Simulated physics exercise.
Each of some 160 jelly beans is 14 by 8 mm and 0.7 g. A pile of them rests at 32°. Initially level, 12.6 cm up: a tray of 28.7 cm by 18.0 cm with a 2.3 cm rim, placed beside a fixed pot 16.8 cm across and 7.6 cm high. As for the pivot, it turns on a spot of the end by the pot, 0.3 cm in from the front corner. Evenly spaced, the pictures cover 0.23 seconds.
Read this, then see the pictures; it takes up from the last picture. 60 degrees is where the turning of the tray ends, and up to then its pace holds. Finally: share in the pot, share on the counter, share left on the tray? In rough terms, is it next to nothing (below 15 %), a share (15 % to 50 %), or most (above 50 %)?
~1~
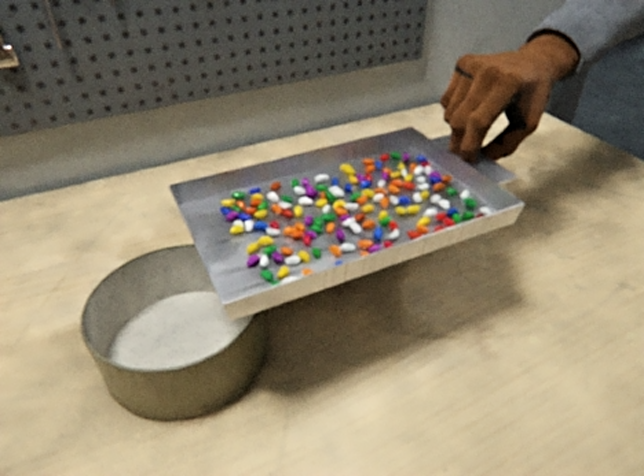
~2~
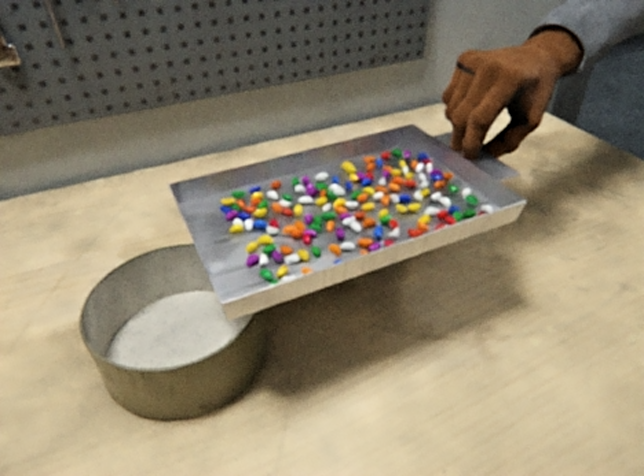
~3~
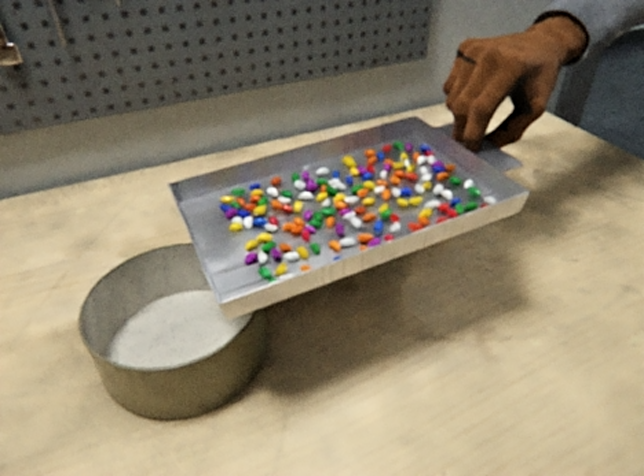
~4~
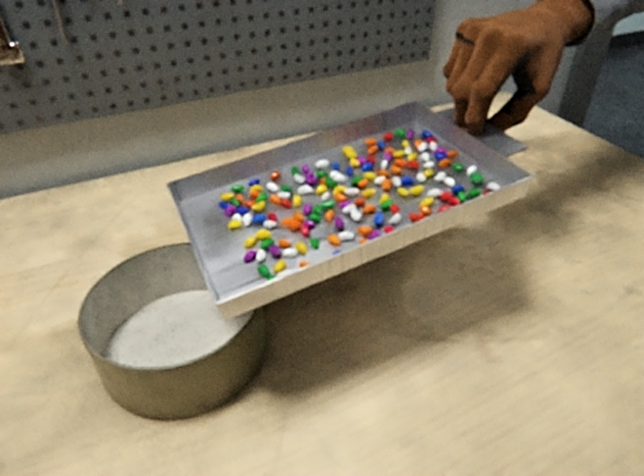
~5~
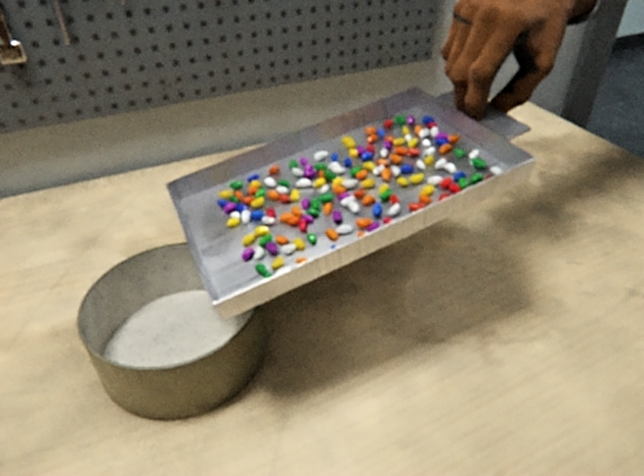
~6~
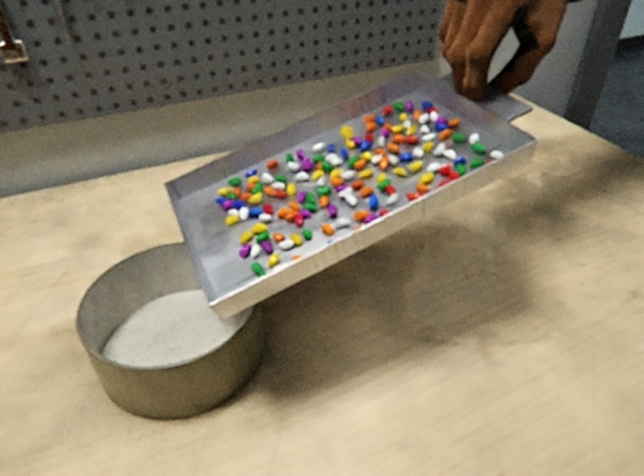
Roughly: Pot: A share, counter: Next to nothing, left on the tray: Most.
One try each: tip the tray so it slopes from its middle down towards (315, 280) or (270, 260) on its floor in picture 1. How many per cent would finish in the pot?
Estimate: Some 0 % and some 5 % respectively.
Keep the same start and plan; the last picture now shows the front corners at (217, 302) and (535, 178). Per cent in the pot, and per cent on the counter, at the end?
Per cent by place - pot 0, counter 20.
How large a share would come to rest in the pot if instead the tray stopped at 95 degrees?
Then about 80 per cent.
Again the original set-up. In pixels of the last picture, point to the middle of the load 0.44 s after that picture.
Load centre: About (211, 220) px.
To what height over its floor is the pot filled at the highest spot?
Roughly 1.0 centimetres.
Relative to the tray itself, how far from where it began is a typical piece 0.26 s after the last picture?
It has moved some 4 cm from its start.
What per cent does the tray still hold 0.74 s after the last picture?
Close to 75 in a hundred parts of the load.
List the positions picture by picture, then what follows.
The first frame shows tray tilt 0 degrees, front corners at (227, 299) and (518, 202); middle of the pieces at (351, 208); pot at (174, 299).
The second frame shows tray tilt 1 degrees, front corners at (225, 298) and (520, 200); middle of the pieces at (351, 206).
The third frame shows tray tilt 3 degrees, front corners at (223, 298) and (523, 191); middle of the pieces at (352, 201).
The fourth frame shows tray tilt 6 degrees, front corners at (220, 298) and (527, 175), lowest corner left front; middle of the pieces at (351, 193).
The fifth frame shows tray tilt 10 degrees, front corners at (216, 299) and (530, 158), lowest corner left front; middle of the pieces at (350, 184).
The sixth frame shows tray tilt 14 degrees, front corners at (212, 299) and (532, 139), lowest corner left front; middle of the pieces at (348, 176); pot at (171, 296).
Then, 0.26 s after the last picture, tilt 37 degrees; the tray holds 100 %, the pot 0 %.
Then, 0.44 s after the last picture, tilt 52 degrees; the tray holds 100 %, the pot 0 %.
Then, 0.74 s after the last picture, tilt 60 degrees; the tray holds 75 %, the pot 15 %.
In the end, pot 30 %, counter 5 %, tray 70 %.
